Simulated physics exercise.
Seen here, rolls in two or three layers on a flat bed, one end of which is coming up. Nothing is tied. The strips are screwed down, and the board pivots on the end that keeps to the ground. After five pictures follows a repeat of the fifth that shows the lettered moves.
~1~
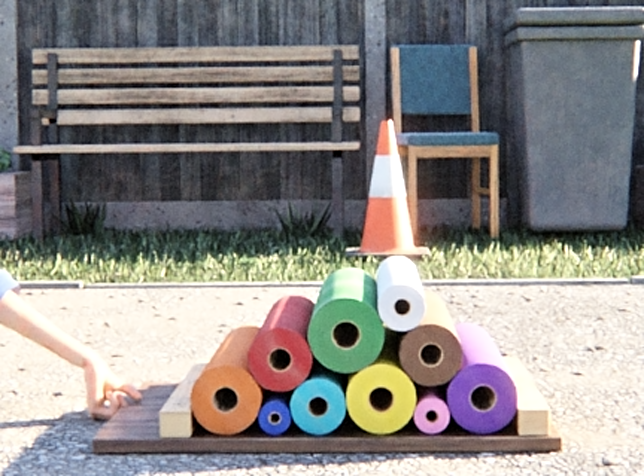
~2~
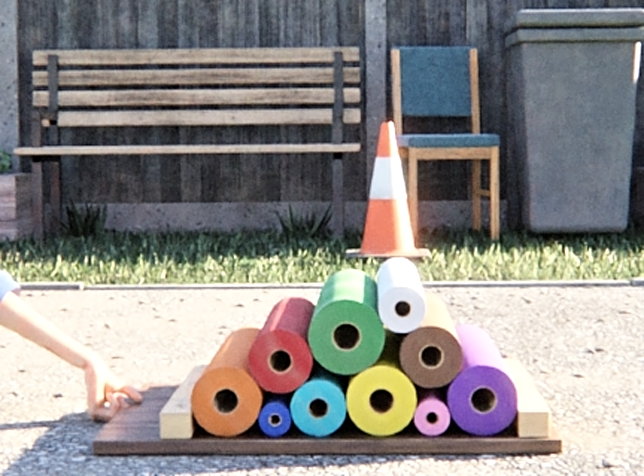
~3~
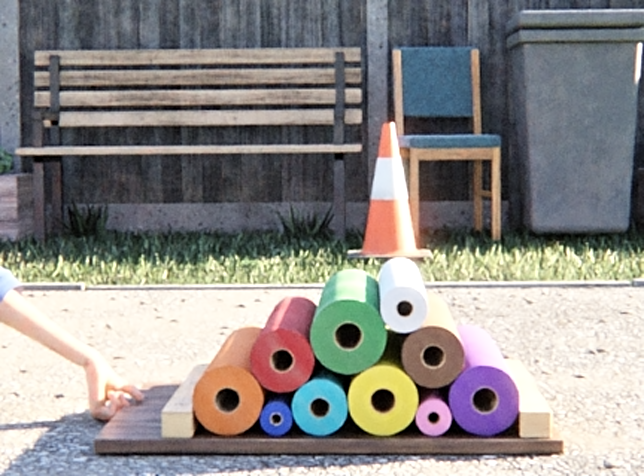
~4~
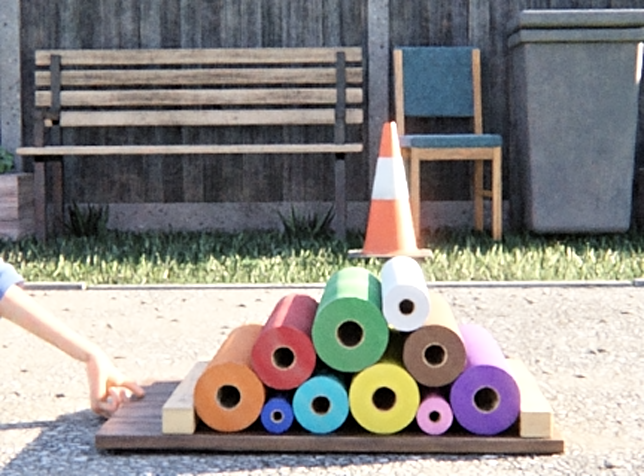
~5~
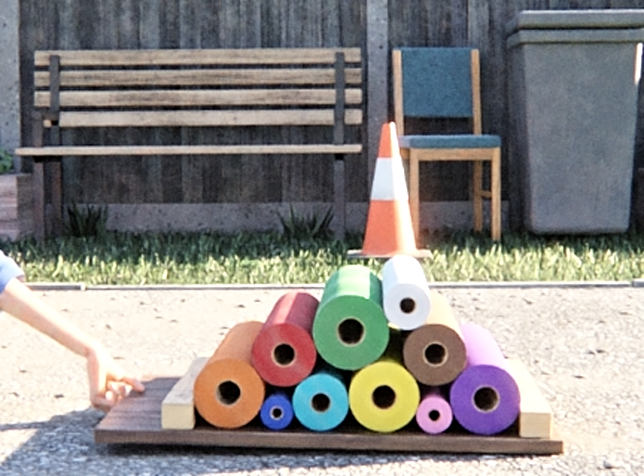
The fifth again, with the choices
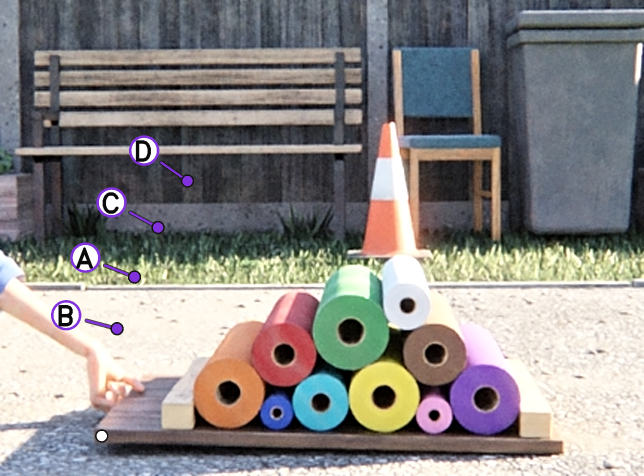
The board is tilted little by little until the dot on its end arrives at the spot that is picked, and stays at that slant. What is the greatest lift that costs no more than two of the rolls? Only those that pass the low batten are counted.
Raise it to D.
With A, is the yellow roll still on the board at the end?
The yellow roll: Yes.
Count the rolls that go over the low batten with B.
The count is none.
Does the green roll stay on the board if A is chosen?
Yes.
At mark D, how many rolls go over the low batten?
It comes to one.
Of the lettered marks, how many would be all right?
Four of the four.
On the marked copy, A at (134, 277); B at (117, 328); C at (158, 228); D at (188, 181); the white dot at (102, 436).
With D. Early on, board at 20°.
Further on, board at 36°.
At the end, board at 36°, one over the low batten (white).
As for the rest, A none over the low batten; B none over the low batten; C one over the low batten (white).
